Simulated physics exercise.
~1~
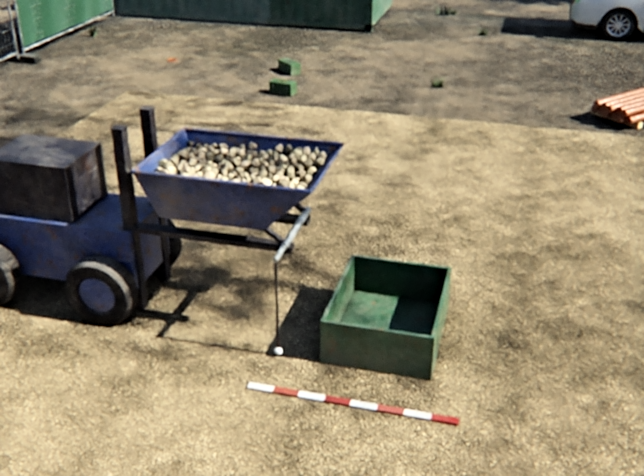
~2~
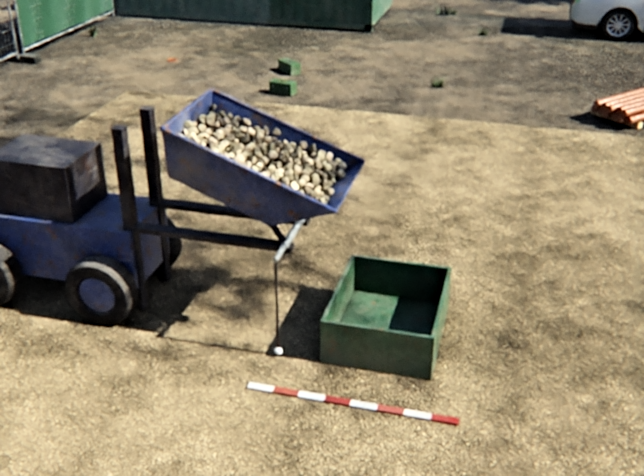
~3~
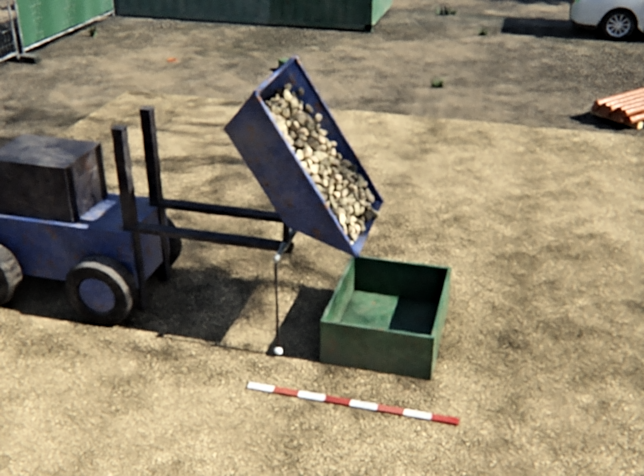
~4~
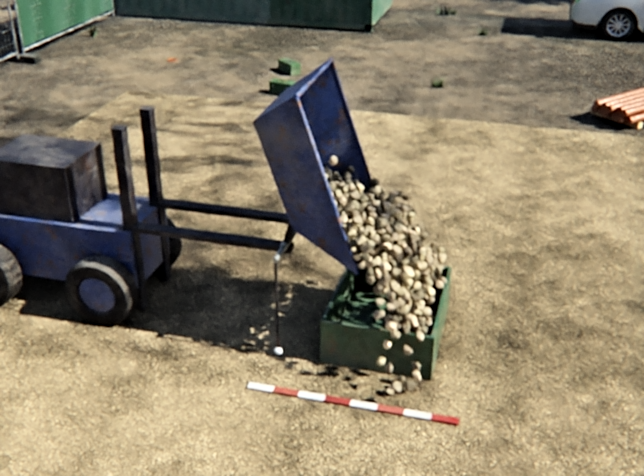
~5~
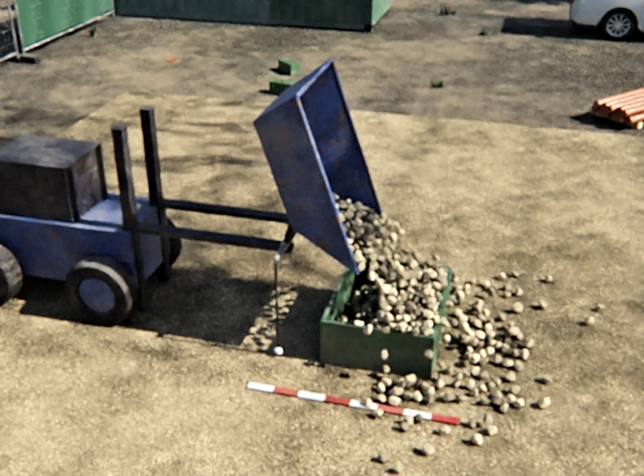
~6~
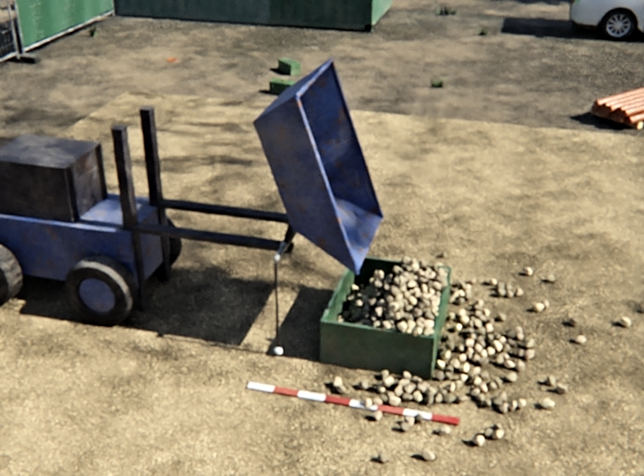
A blue forklift holding a blue skip heaped with pale, broken stones stands at the left of a dusty yard, seen from the side and slightly above. An open green bin waits in front of it, with a red and white striped pole and a small white ball on the ground nearby. The skip tips steadily forward to the right until it is steep, and the stones pour over its lip into the bin. Some spill over and scatter to the right and around the pole. Finally the skip stays tilted and empty, with most of the stones heaped in the bin.
